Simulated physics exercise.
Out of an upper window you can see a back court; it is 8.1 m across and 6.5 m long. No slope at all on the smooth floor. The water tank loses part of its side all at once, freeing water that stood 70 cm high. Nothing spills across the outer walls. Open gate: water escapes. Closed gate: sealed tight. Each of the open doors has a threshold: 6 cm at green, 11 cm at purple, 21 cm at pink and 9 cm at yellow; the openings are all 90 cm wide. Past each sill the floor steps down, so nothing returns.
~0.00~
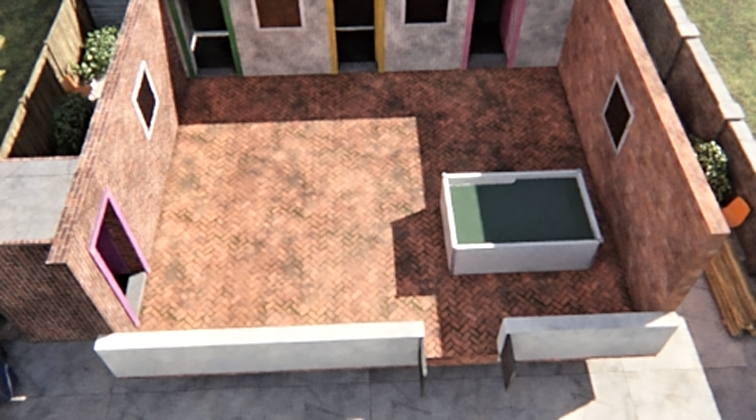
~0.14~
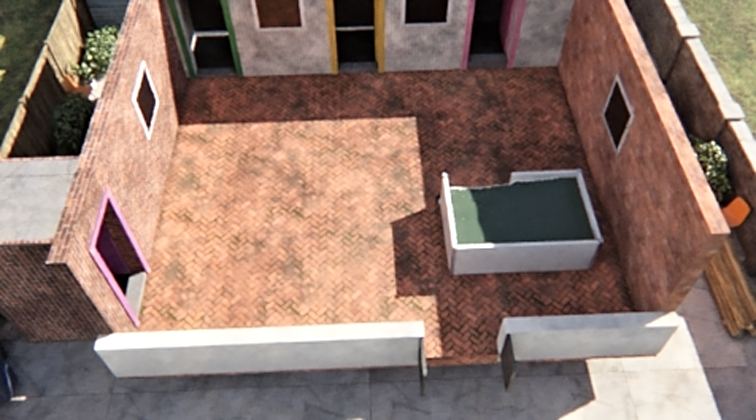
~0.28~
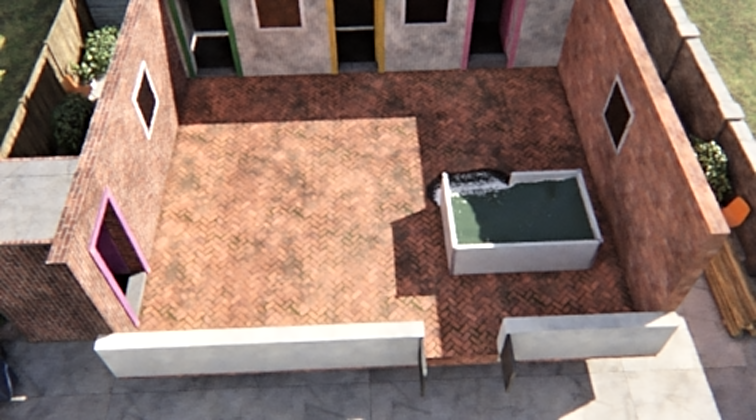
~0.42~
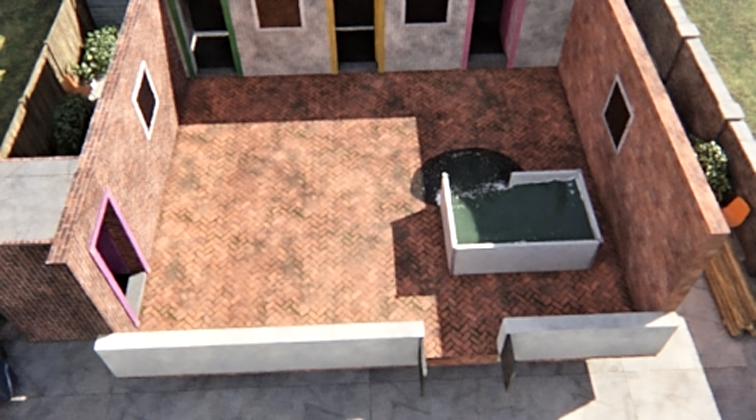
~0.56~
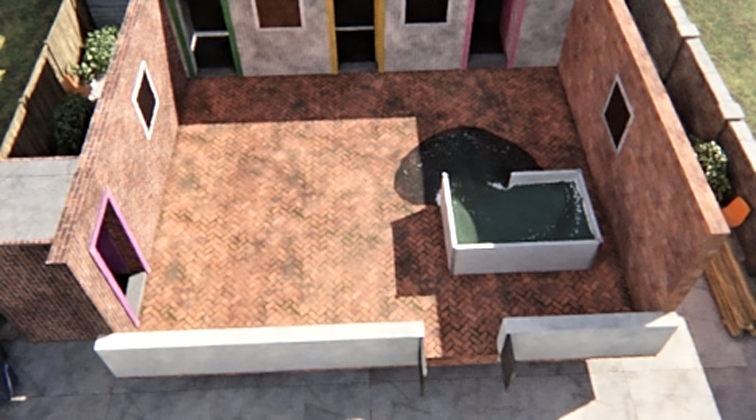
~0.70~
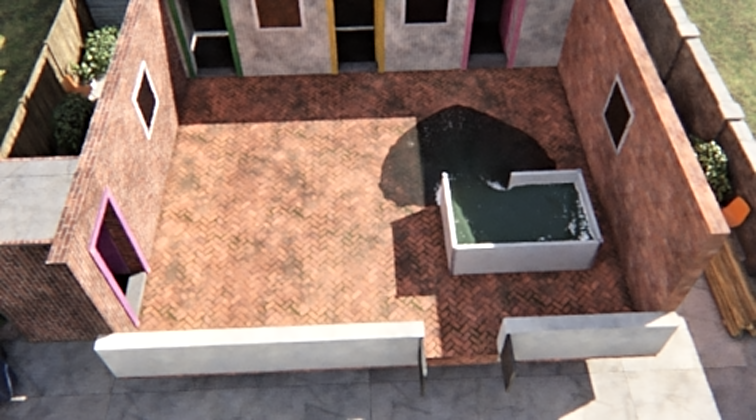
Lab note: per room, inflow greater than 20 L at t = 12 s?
Outcome: Green door: Beyond the set amount; purple door: Short of the set amount; pink door: Short of the set amount; yellow door: Beyond the set amount.
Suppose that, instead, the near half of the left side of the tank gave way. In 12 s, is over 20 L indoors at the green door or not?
Compared with the limit, green is more.
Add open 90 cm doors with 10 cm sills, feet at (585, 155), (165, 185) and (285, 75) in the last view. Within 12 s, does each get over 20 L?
In turn: Below, below, under.
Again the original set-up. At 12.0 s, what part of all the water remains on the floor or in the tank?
Some 94 out of every hundred parts.
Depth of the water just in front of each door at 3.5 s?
Door by door, in cm: Green reads 7, purple reads 0, pink reads 16, yellow reads 14.
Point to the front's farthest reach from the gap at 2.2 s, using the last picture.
Somewhere around (296, 76).
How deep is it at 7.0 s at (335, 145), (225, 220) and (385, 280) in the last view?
Spot by spot: Some 2, 3, then 0 cm.
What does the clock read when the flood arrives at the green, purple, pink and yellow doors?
Green = 2.8 s, purple = 6.0 s, pink = 1.2 s, yellow = 1.6 s.
After 1.4 s water covers 25 % of the floor and is deepest (36 cm) near (464, 199); green door not reached, purple door not reached, pink door 19 cm at the sill, 0 L in, yellow door not reached.
After 2.2 s water covers 35 % of the floor and is deepest (33 cm) near (550, 68); green door not reached, purple door not reached, pink door 24 cm at the sill, 1 L in, yellow door 19 cm at the sill, 13 L in.
After 3.5 s water covers 40 % of the floor and is deepest (24 cm) near (188, 80); green door 7 cm at the sill, 0 L in, purple door not reached, pink door 16 cm at the sill, 4 L in, yellow door 14 cm at the sill, 46 L in.
After 7.0 s water covers 65 % of the floor and is deepest (11 cm) near (633, 334); green door 10 cm at the sill, 31 L in, purple door 2 cm at the sill, 0 L in, pink door 9 cm at the sill, 4 L in, yellow door 8 cm at the sill, 58 L in.
After 12.0 s water covers 90 % of the floor and is deepest (8 cm) near (131, 355); green door 7 cm at the sill, 55 L in, purple door 6 cm at the sill, 0 L in, pink door 4 cm at the sill, 4 L in, yellow door 5 cm at the sill, 58 L in.
